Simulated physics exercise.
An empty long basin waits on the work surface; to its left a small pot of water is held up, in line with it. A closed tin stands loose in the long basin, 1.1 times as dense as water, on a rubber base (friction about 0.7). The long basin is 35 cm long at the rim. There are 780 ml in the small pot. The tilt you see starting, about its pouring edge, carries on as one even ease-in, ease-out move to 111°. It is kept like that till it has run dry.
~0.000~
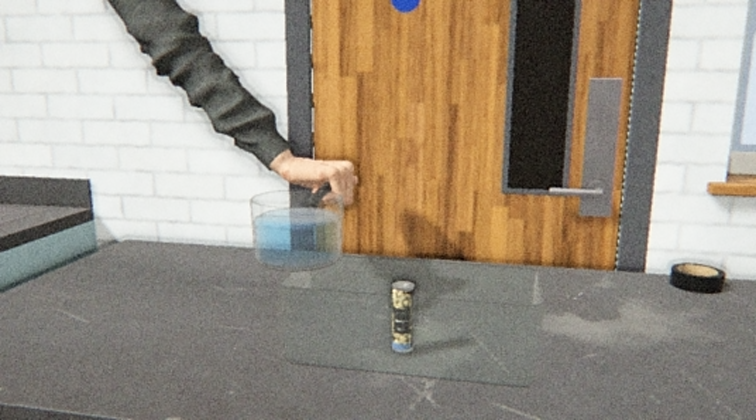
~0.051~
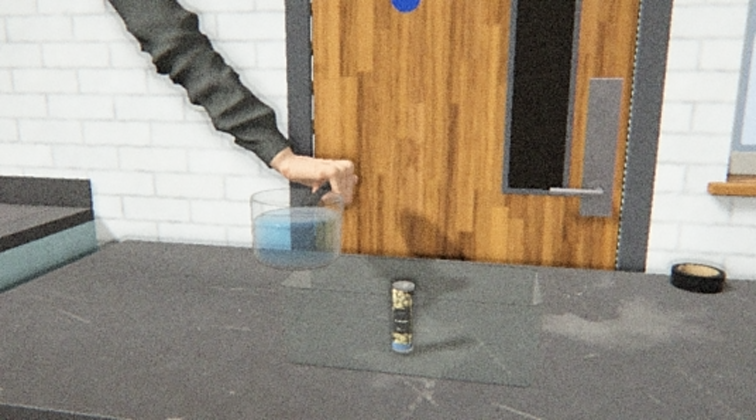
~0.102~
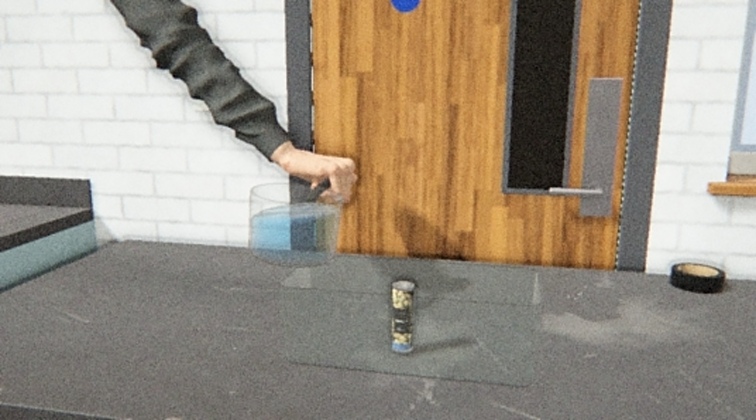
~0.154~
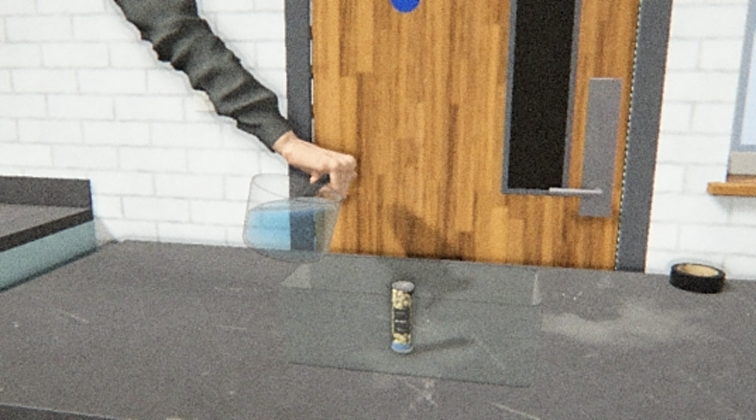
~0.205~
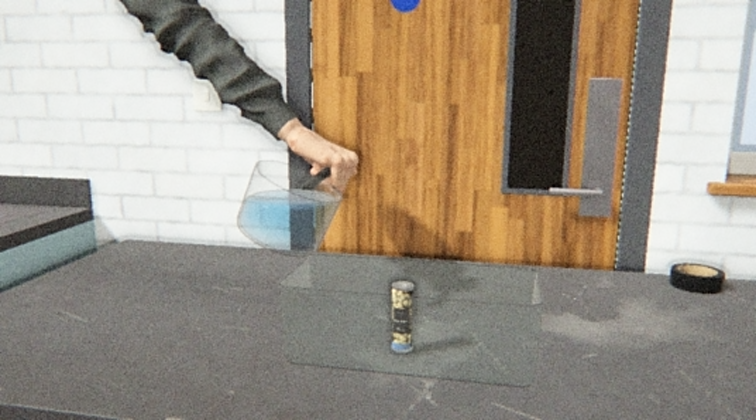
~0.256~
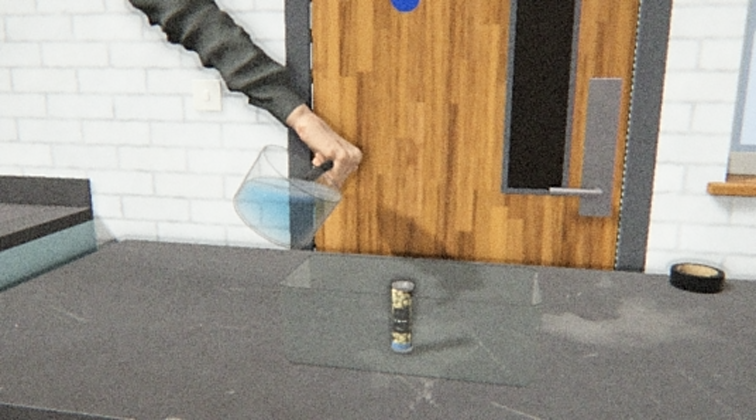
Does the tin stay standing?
The tin stays up.
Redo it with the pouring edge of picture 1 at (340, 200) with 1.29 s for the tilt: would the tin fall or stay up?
Then it stays up.
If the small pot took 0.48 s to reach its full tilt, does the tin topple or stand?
The tin remains upright.
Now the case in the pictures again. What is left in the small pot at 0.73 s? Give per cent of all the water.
About 6 per cent.
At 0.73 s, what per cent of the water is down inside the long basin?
Some 78 per cent.
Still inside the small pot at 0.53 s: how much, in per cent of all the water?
Near 54 in a hundred.
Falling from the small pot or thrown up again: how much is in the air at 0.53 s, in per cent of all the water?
Near 42 in a hundred.
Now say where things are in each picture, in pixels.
In the first picture, it leans 0°; its right rim is at (341, 202); the water meets the walls at (259, 214) and (340, 218); the long basin's rim runs from (295, 270) to (540, 288); the tin's top is at (403, 288).
In the second picture, it leans 2°; its right rim is at (341, 202); the water meets the walls at (258, 214) and (340, 216).
In the third picture, it leans 6°; its right rim is at (340, 202); the water meets the walls at (256, 212) and (339, 211).
In the fourth picture, it leans 14°; its right rim is at (340, 202); the water meets the walls at (253, 207) and (338, 206).
In the fifth picture, it leans 24°; its right rim is at (339, 202); the water meets the walls at (250, 195) and (338, 201).
In the sixth picture, it leans 35°; its right rim is at (339, 202); the water meets the walls at (247, 182) and (339, 195).
Then, 0.53 s in, the tilt is 99° and 54 per cent is still to pour; the tin stands where it began.
Then, 0.73 s in, the tilt is 111° and 6 per cent is still to pour; the tin stands where it began.
Then, 0.94 s in, the tilt is 111° and 0 per cent is still to pour; the tin stands where it began.
Then, 1.17 s in, the tilt is 111° and 0 per cent is still to pour; the tin stands where it began.
Finally, the tin stands where it began.
